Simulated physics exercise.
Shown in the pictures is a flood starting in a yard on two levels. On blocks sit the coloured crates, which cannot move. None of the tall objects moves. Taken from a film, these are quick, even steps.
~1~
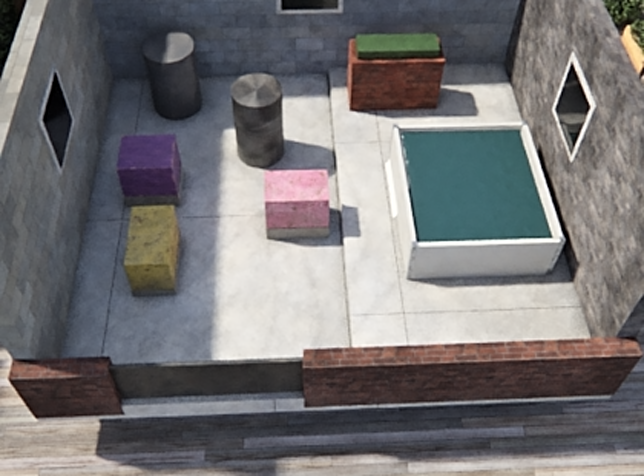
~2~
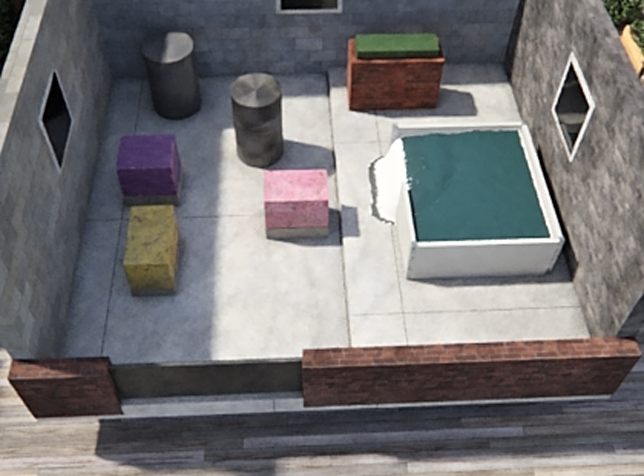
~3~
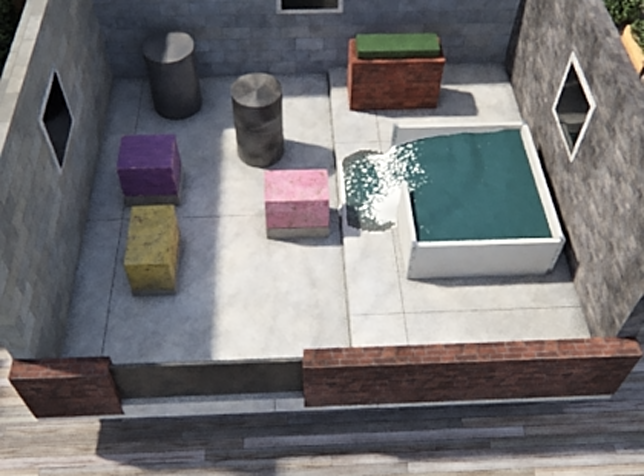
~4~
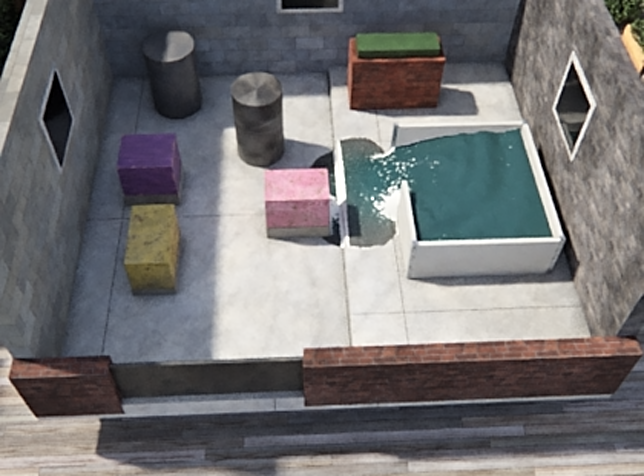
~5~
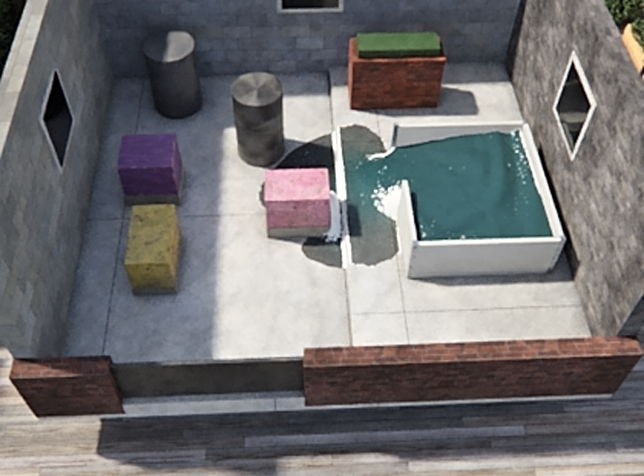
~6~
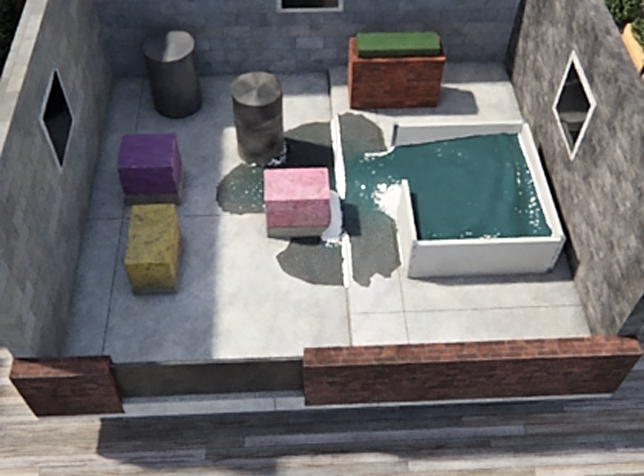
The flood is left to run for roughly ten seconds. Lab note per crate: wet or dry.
Result - yellow crate: Wet; pink crate: Wet; purple crate: Wet.
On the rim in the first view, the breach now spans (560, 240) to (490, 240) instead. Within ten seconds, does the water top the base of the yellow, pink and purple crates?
The yellow crate is flooded; the pink crate never gets wet; the purple crate never gets wet.
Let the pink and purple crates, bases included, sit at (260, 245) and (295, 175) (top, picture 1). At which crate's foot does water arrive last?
One in yellow.
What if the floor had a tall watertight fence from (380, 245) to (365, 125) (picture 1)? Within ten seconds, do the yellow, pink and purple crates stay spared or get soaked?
Yellow: Untouched; pink: Untouched; purple: Untouched.
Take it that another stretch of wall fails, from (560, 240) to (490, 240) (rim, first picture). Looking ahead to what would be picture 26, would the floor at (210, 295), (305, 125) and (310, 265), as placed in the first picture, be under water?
The first comes out soaked, the second untouched, the third soaked.
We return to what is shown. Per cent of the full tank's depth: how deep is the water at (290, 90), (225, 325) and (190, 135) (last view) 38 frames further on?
Going in order, roughly 14, 12 and 14 %.
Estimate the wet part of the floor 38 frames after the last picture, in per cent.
Estimated share: Around 65 %.
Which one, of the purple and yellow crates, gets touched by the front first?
That's the crate marked purple.
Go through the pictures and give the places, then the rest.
In the first frame, the tank at (472, 184) is whole and still.
In the second frame, water pours out at (398, 177) and has run to (389, 219).
In the third frame, water pours out at (398, 179) and has run to (345, 217).
In the fourth frame, water pours out at (398, 179) and has run to a hidden place.
In the fifth frame, the front is at a hidden place, out from the gap at (399, 179).
In the sixth frame, the front is at (224, 190), out from the gap at (399, 178).
A moment on, water covers 30 % of the floor; the yellow crate water round its plinth, the pink crate water round its plinth, the purple crate water round its plinth.
Next, water covers 45 % of the floor; the yellow crate water round its plinth, the pink crate water round its plinth, the purple crate water round its plinth.
Then, water covers 60 % of the floor; the yellow crate water round its plinth, the pink crate water round its plinth, the purple crate water round its plinth.
Later, water covers 65 % of the floor; the yellow crate water round its plinth, the pink crate water round its plinth, the purple crate water round its plinth.
In the end, water covers 65 % of the floor; the yellow crate was topped, the pink crate was topped, the purple crate was topped.
